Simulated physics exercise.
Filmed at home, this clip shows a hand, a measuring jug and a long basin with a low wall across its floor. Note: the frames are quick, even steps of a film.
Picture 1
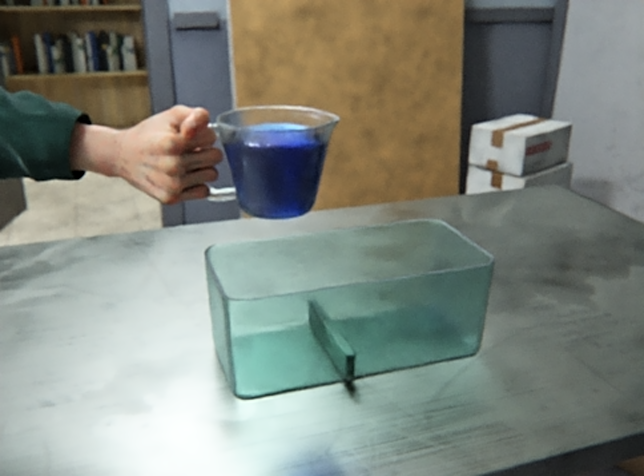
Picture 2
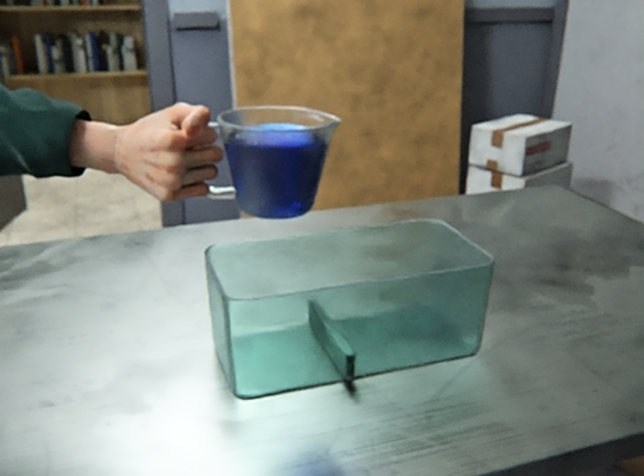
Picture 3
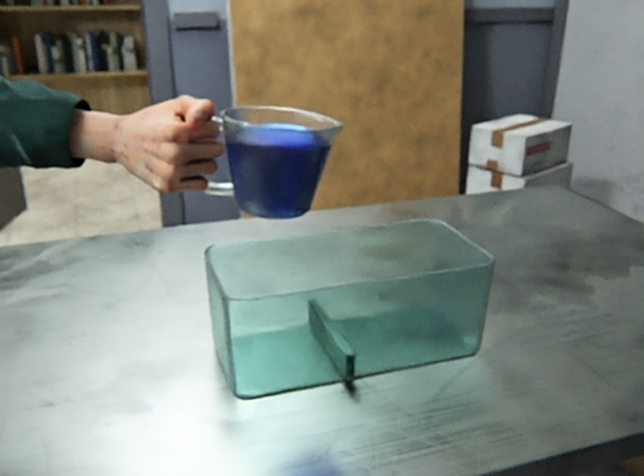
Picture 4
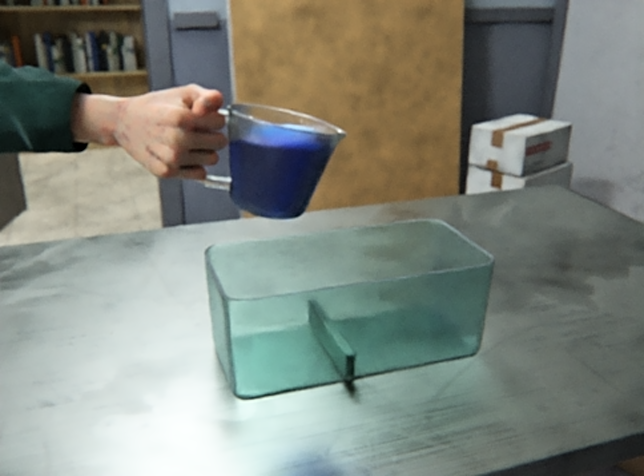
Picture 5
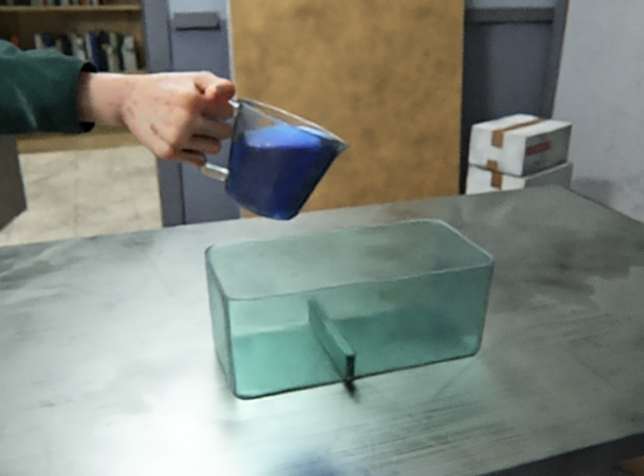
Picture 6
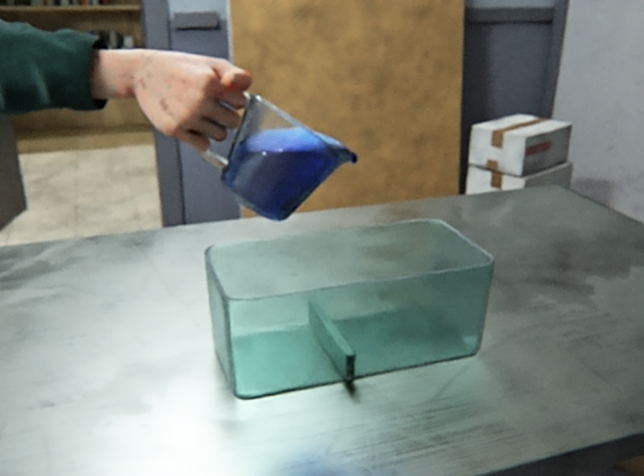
A hand holding a glass measuring jug of blue liquid above a long, clear basin with a low wall tilted it gradually to the right, until the liquid reached the spout.
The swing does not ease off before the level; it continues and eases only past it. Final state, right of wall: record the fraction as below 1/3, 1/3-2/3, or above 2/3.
Recorded: Above 2/3.
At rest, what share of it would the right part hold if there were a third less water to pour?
Something like 90 per cent, give or take.
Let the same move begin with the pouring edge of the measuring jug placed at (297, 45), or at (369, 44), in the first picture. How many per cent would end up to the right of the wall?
75 %, then 85 %.
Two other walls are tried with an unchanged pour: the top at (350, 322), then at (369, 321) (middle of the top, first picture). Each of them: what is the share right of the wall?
Roughly 75 % and 50 %.
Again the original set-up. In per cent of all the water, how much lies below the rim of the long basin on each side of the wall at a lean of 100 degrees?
About 0 per cent left, 45 per cent right.
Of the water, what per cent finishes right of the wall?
I'd estimate around 90 per cent.
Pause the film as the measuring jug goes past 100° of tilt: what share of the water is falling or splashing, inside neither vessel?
25 %.
A moment on, the tilt is 100° and 31 per cent is still to pour, 0 is left of the wall and 45 right of it.
Next, the tilt is 119° and 1 per cent is still to pour, 9 is left of the wall and 88 right of it.
Then the tilt is 119° and 0 per cent is still to pour, 10 is left of the wall and 89 right of it.
Later the tilt is 119° and 0 per cent is still to pour, 11 is left of the wall and 88 right of it.
In the end 11 per cent lies left of the wall, 88 right of it and 1 outside.
